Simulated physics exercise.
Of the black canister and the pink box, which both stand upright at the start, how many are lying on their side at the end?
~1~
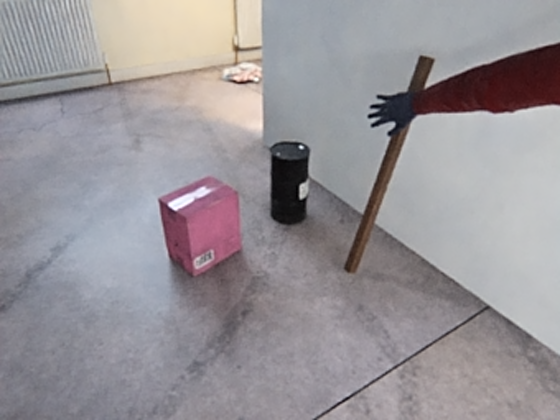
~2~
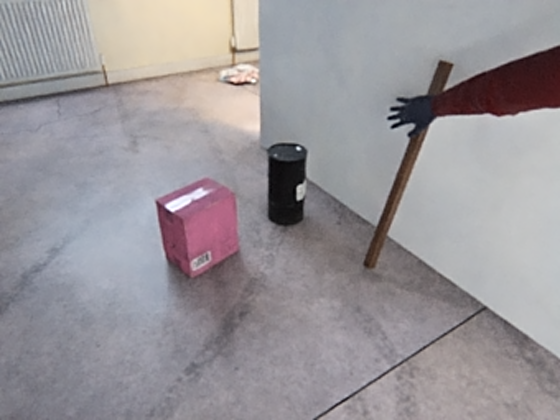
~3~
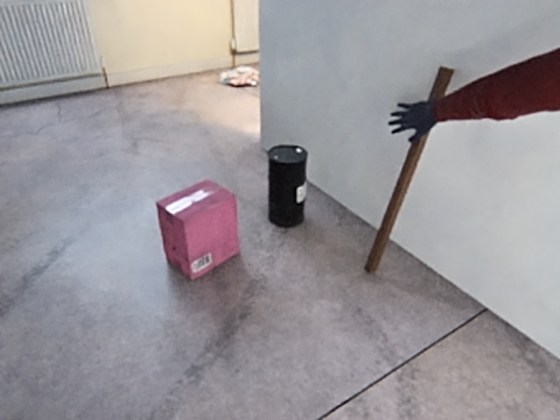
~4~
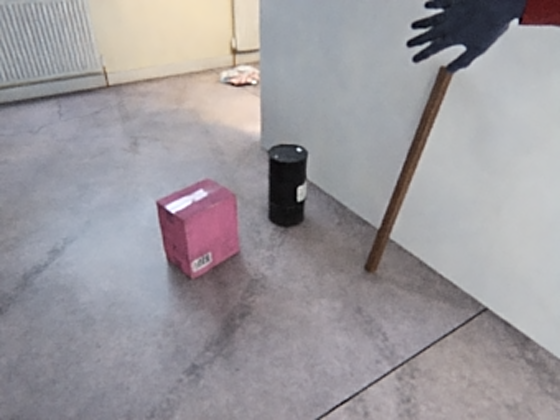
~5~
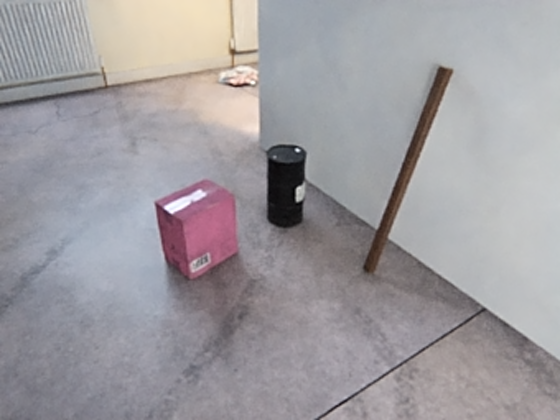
None of them are lying on their side at the end. The black canister and the pink box both still stand upright.
The footage shows a gloved hand holding a brown pole against a pale wall, shifting it slightly to the right, then letting go and drawing away. The pole stays leaning on the wall, with a black canister and a pink box still standing nearby.
